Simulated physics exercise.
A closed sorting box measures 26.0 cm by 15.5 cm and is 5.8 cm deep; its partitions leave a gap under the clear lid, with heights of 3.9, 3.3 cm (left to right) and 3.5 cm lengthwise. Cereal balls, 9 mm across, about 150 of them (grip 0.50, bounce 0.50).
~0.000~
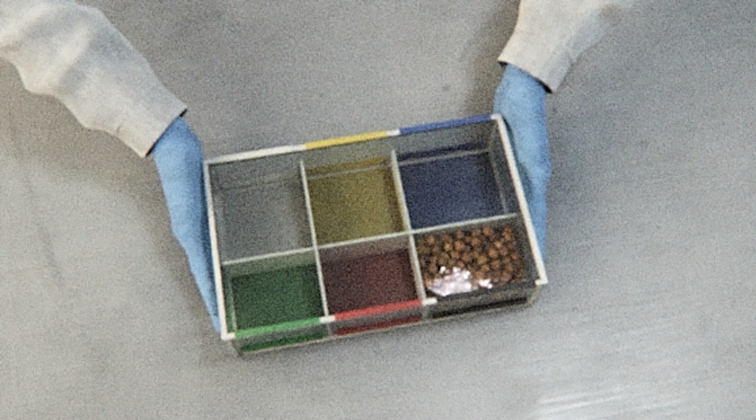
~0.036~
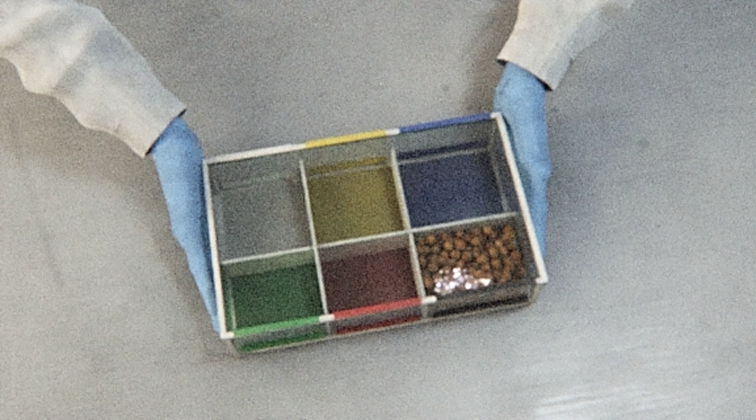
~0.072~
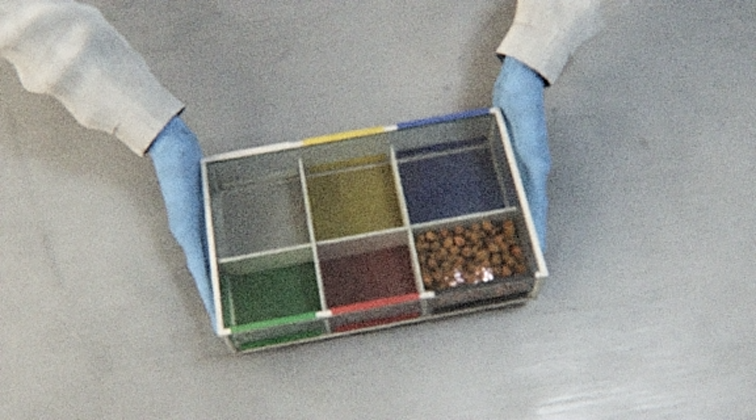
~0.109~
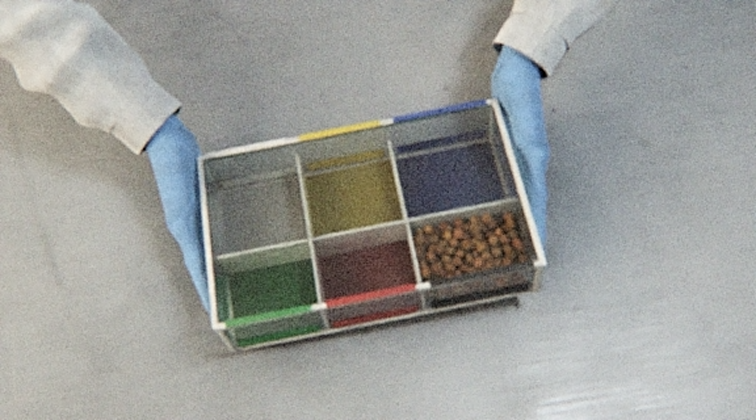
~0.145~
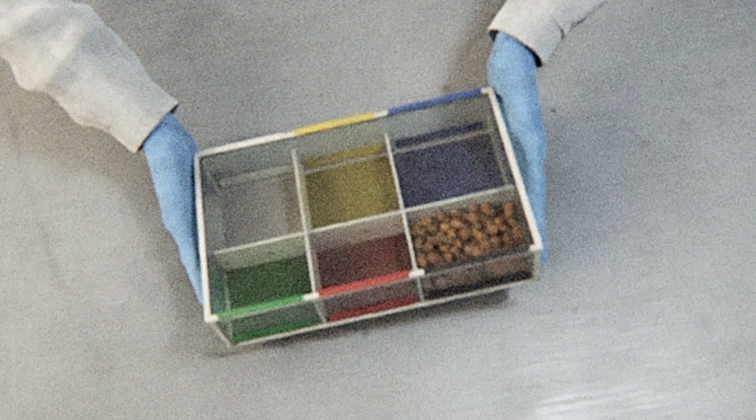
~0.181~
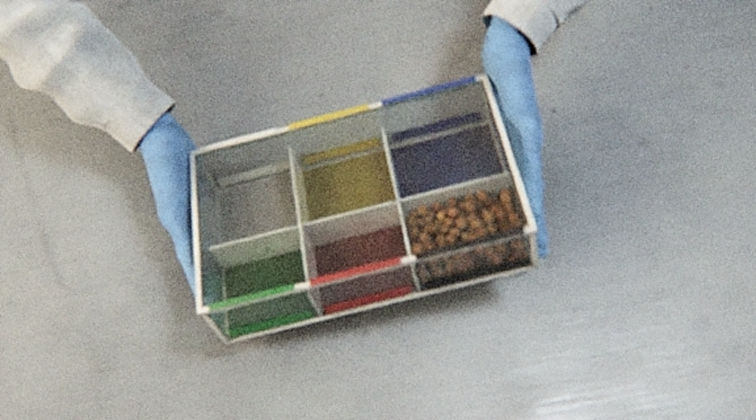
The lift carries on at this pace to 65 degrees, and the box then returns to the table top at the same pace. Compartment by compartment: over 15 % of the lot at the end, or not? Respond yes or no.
Red: No; blue: No; green: No; yellow: Yes; white: No; black: Yes.
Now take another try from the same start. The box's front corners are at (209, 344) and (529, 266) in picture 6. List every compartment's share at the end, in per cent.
Final shares: Red 25%, blue 0%, green 5%, yellow 0%, white 0%, black 70%.
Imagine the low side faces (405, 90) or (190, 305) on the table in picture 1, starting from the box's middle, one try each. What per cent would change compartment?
About 15 per cent on the first try and 35 per cent on the second.
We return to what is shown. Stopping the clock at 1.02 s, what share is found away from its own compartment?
Close to 35 in a hundred.
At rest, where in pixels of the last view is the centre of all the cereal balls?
In the last view, approximately (427, 248).
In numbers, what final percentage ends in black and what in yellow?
Black 65 %, yellow 30 %.
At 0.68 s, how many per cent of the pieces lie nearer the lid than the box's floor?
Around 30 %.
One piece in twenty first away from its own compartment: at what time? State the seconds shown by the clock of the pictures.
Around 0.70 seconds.
Then, at 0.68 s, tilt 65 degrees; black 95 %.
Then, at 1.02 s, tilt 27 degrees; red 5 %, yellow 30 %, black 65 %.
After 1.45 s, tilt 0 degrees; red 5 %, yellow 30 %, black 65 %.
By 1.8 s all is still; red 5 %, blue 0 %, green 0 %, yellow 30 %, white 0 %, black 65 %.
